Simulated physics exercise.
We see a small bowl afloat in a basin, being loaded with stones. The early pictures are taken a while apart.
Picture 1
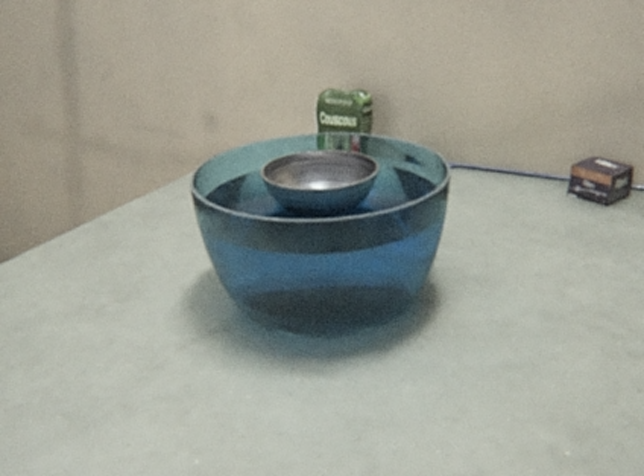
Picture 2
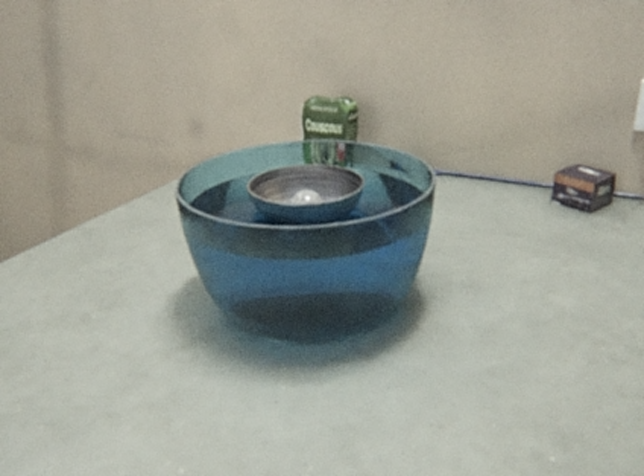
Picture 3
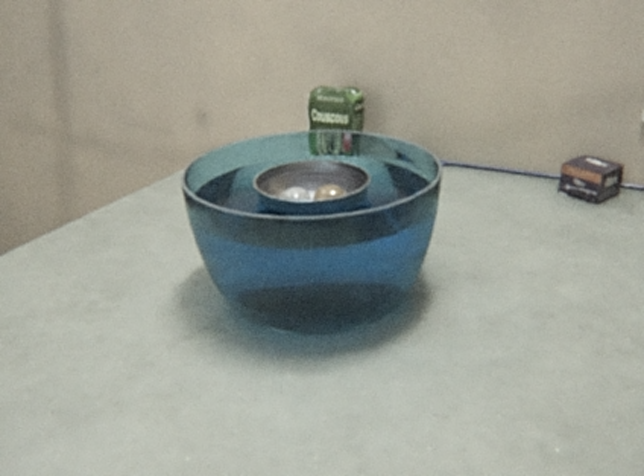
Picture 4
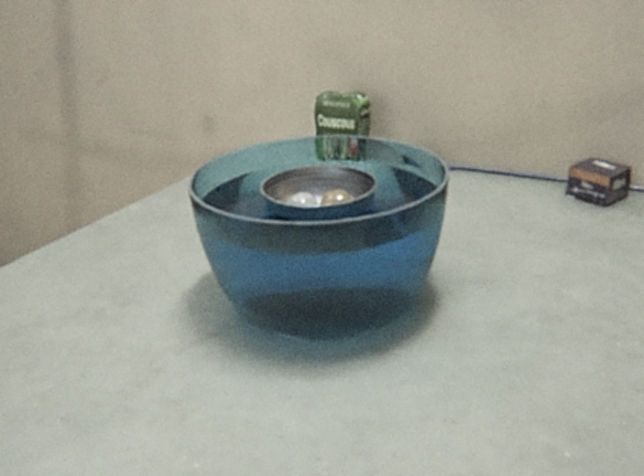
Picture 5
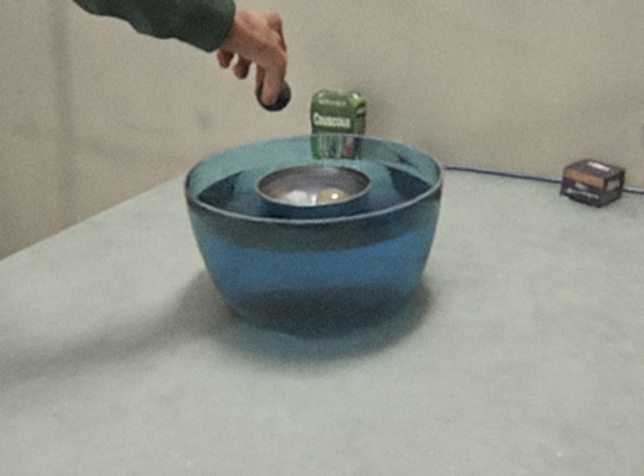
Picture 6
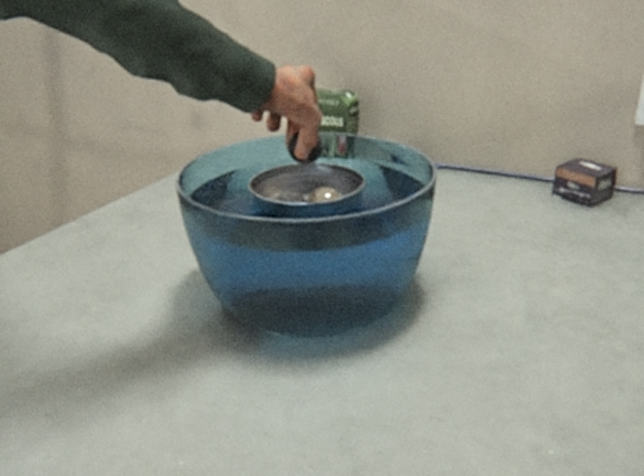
The clip opens on a small, empty metal bowl floating in a blue, see-through basin of water on a pale table. Stones then appear inside it, first one, then two, and it sits lower. A hand in a dark green sleeve enters from the left, lowering another dark stone toward the bowl.
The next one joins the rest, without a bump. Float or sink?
With one more the small bowl stays afloat.
Soon after, the stone is in and the small bowl dips.
Later, it steadies; about a fifth of its side above the surface.
In the end, the small bowl floats; about a fifth of its side above the surface.
